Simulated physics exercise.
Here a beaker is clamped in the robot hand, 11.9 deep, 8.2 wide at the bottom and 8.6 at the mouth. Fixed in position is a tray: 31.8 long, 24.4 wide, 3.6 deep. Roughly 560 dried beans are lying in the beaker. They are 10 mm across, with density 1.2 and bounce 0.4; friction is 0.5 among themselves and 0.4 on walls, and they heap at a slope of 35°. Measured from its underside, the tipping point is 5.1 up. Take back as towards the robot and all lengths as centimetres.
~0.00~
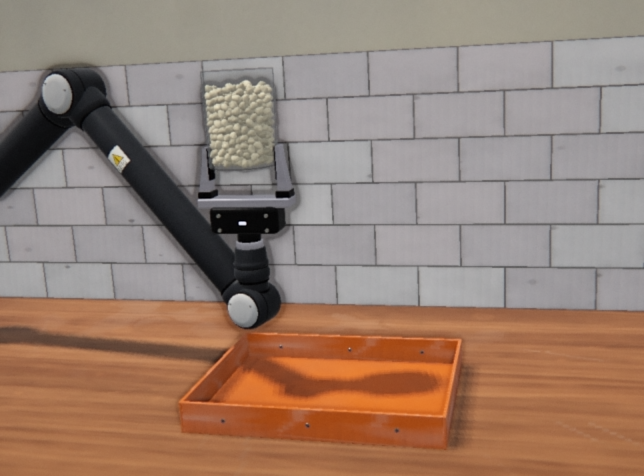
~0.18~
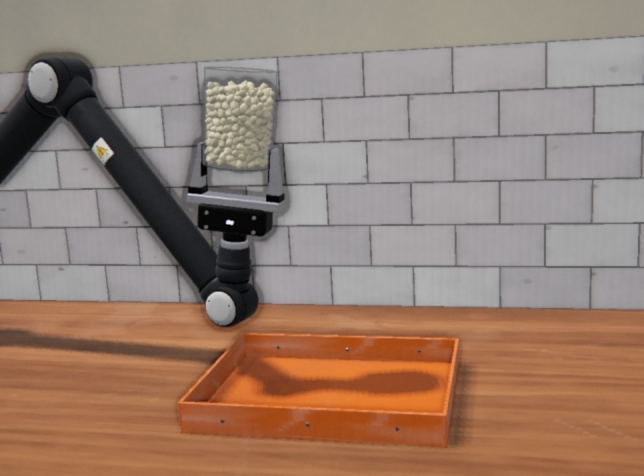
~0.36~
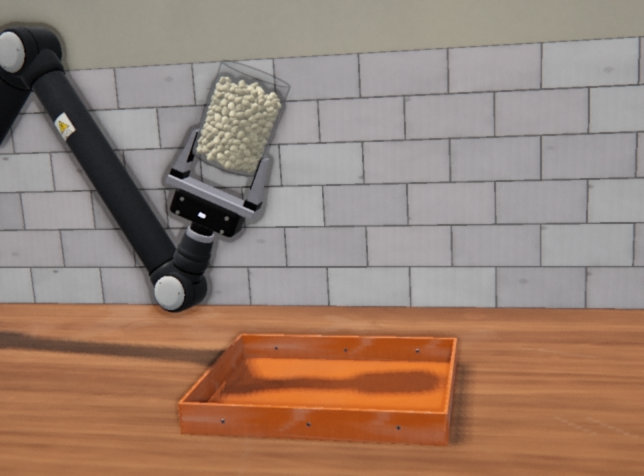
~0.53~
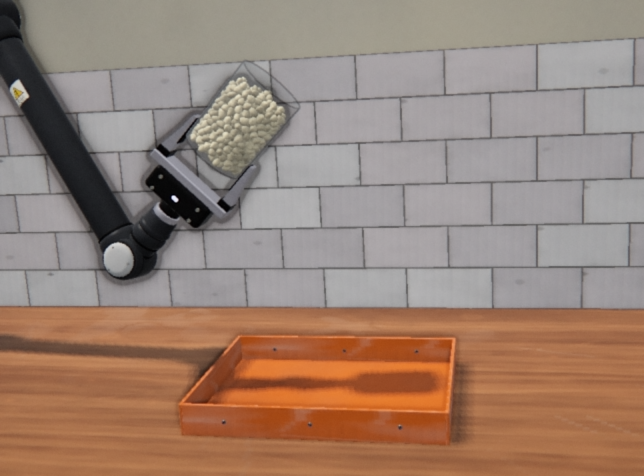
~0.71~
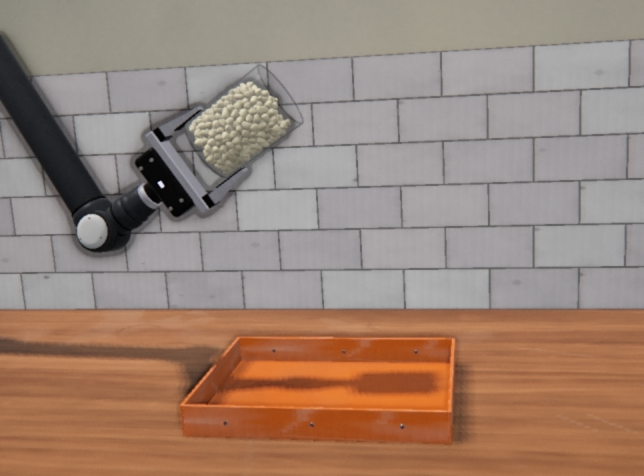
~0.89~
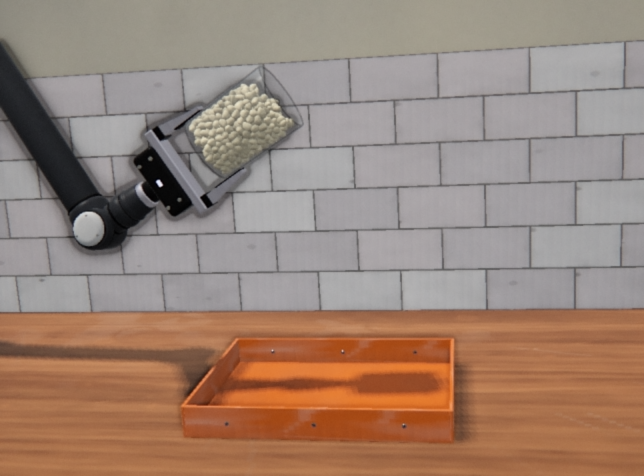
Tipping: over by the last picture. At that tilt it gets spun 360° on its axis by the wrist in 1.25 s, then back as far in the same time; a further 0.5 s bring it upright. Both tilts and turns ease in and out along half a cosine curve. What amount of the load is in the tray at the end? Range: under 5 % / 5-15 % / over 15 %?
Less than 5 %.
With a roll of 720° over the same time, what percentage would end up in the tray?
Around 0 %.
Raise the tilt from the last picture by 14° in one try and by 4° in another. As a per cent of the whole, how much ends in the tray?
Around 15 percent on the first try, 5 percent on the second.
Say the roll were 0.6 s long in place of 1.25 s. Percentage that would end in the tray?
You'd be looking at some 0 per cent.
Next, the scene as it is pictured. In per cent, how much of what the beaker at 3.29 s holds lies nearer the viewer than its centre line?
Roughly 55 per cent.
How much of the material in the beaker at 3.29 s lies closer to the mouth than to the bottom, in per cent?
Near 45 per cent lies in the mouth half.
After 2.09 s, tipped 58°, highest piece 41 above the table; 557 in the beaker.
After 3.29 s, tipped 58°, highest piece 41 above the table; 552 in the beaker, 3 in the tray, 2 in flight or on a rim.
After 4.09 s, upright, highest piece 43 above the table; 551 in the beaker, 6 in the tray.
After 4.79 s, upright, highest piece 43 above the table; 551 in the beaker, 6 in the tray.
In the end, 551 in the beaker, 6 in the tray. That is 1 % in the tray.
